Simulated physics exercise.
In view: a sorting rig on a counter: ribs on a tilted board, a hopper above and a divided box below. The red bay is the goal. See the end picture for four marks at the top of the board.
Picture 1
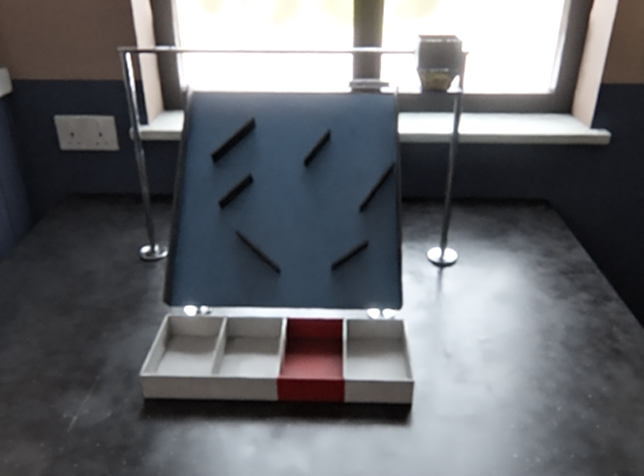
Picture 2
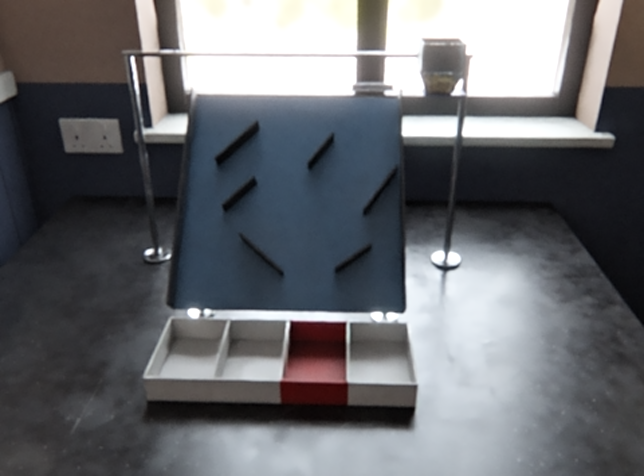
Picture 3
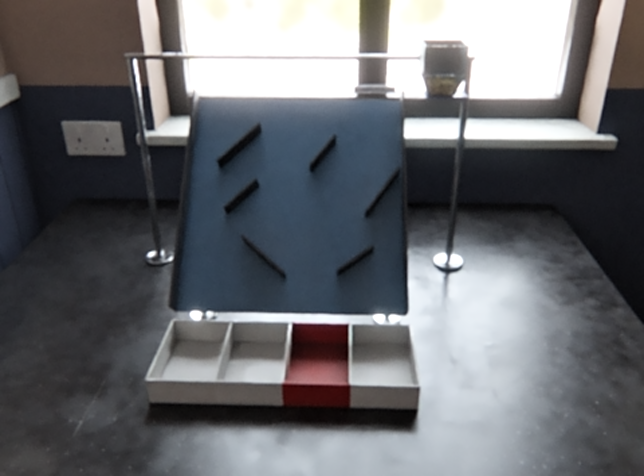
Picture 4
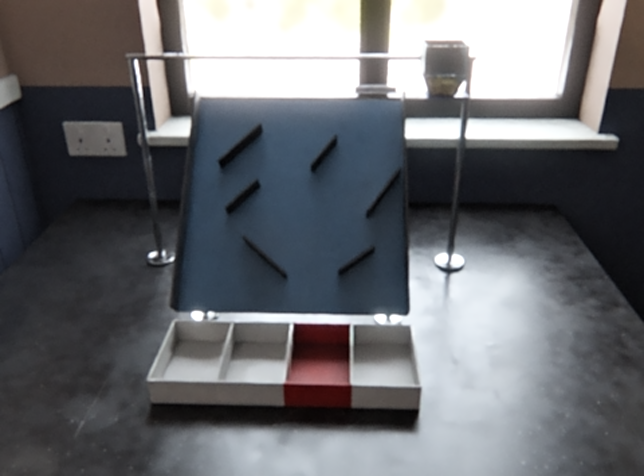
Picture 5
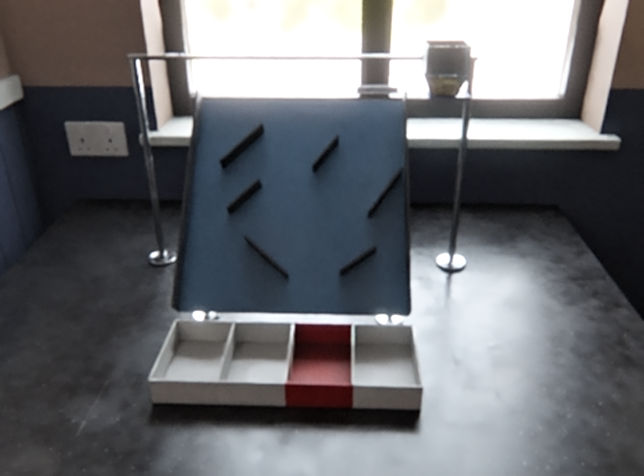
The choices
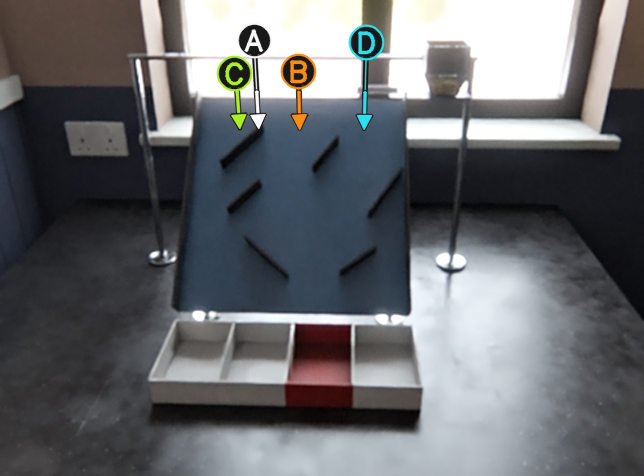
Small container on a rail staying still above a tilted blue board with dark ribs and a four-part box, view shifting slightly.
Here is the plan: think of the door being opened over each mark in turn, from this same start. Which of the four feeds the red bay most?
Mark B.
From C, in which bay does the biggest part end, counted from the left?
The first.
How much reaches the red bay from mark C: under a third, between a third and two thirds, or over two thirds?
It is under a third.
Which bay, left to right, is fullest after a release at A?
The first from the left.
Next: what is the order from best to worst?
B, D, A, C.
On the marked copy, mark A meets the board at (258, 123); mark B meets the board at (299, 124); mark C meets the board at (239, 123); mark D meets the board at (364, 124).
If A is chosen, about a quarter in the red bay, most in other bays.
If B is chosen, most in the red bay, a small part in other bays.
If C is chosen, none in the red bay, nearly all in other bays, a small part outside the box.
If D is chosen, about half in the red bay, about a third in other bays, a stray few outside the box.
